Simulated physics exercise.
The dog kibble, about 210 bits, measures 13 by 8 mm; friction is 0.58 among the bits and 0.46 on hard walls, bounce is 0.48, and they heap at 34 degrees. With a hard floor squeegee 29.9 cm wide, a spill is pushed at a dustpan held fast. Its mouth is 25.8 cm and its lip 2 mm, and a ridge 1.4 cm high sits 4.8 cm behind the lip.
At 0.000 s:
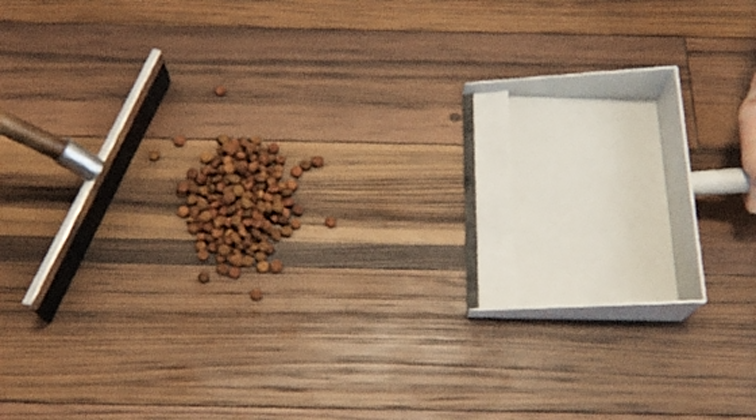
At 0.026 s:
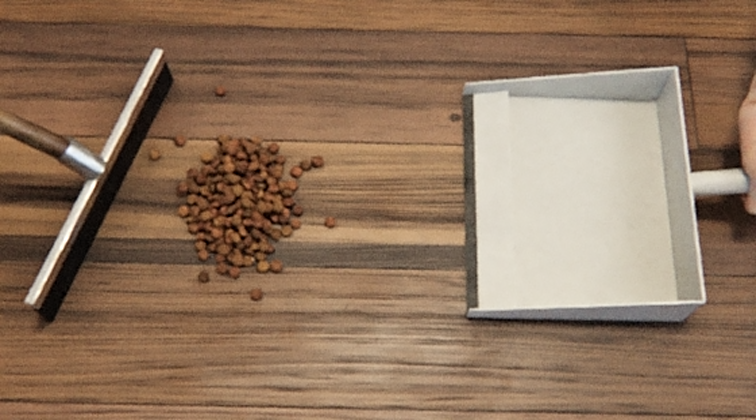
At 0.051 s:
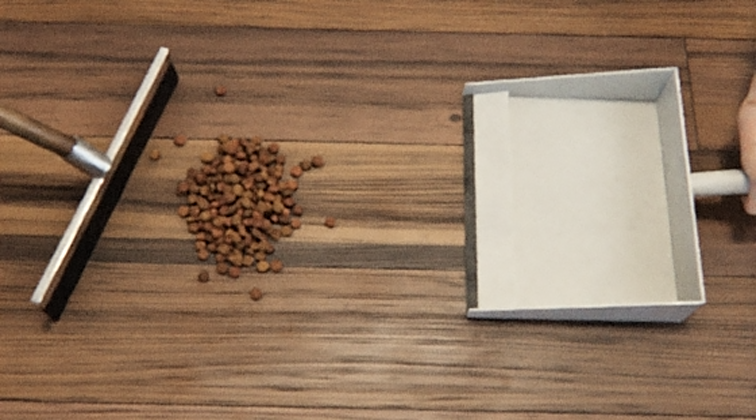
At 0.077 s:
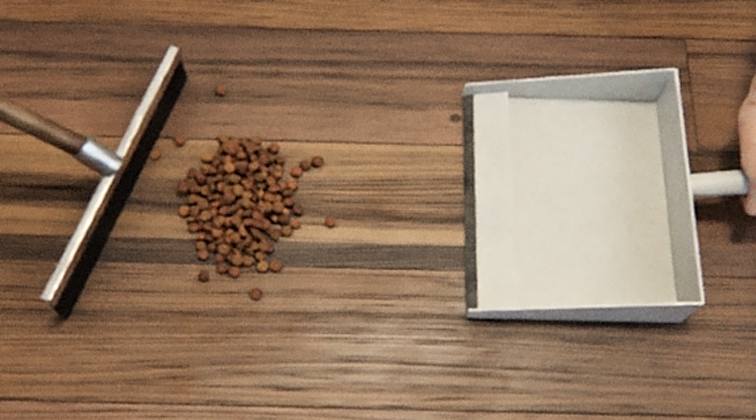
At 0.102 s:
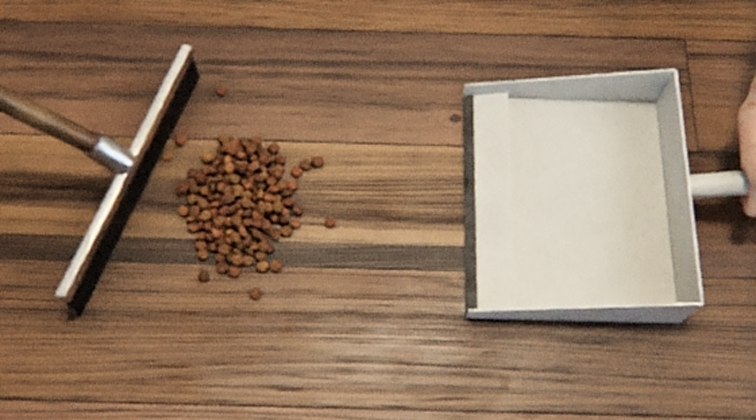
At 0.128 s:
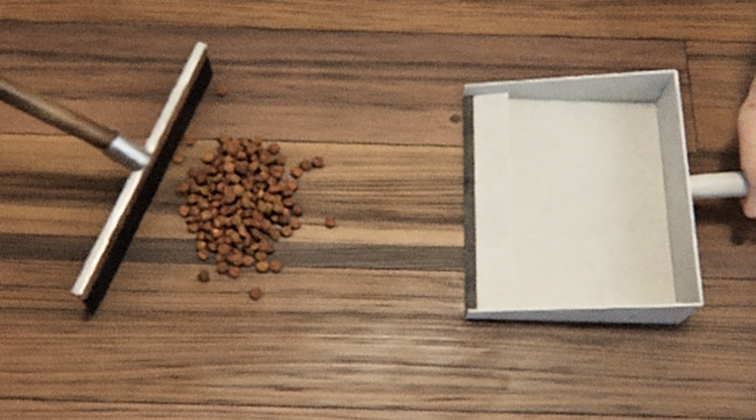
A floor squeegee sliding rightward across a wooden floor to the edge of a brown kibble heap, a hand gripping a still dustpan.
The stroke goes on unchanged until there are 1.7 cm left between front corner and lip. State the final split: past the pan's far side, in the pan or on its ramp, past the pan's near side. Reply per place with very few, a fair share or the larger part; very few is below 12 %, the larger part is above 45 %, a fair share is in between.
Far side: Very few; pan: Very few; near side: Very few.
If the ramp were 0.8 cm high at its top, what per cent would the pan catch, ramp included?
Something like 0 per cent, ramp included.
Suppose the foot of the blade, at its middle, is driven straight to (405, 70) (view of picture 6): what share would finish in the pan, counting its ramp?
Some 0 per cent.
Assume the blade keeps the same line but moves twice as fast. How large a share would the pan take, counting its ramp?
I'd guess it lands at about 30 per cent.
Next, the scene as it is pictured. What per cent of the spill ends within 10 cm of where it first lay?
Around 5 percent.
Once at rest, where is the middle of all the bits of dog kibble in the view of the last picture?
Look around (419, 208) in the last picture.
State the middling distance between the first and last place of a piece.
Median shift: Approx. 20 cm.
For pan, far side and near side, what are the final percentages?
Far side 0, pan 0, near side 0.
After 0.36 s, middle of the blade 20 cm from the lip; 0 % over the lip, far side 0 %, near side 0 %.
After 0.52 s, middle of the blade 11 cm from the lip; 0 % over the lip, far side 0 %, near side 0 %.
After 0.80 s, middle of the blade 6 cm from the lip; 0 % over the lip, far side 0 %, near side 0 %.
At rest (1.1 s), far side 0 %, pan 0 %, near side 0 %, in front of the lip or behind the blade 95 %.
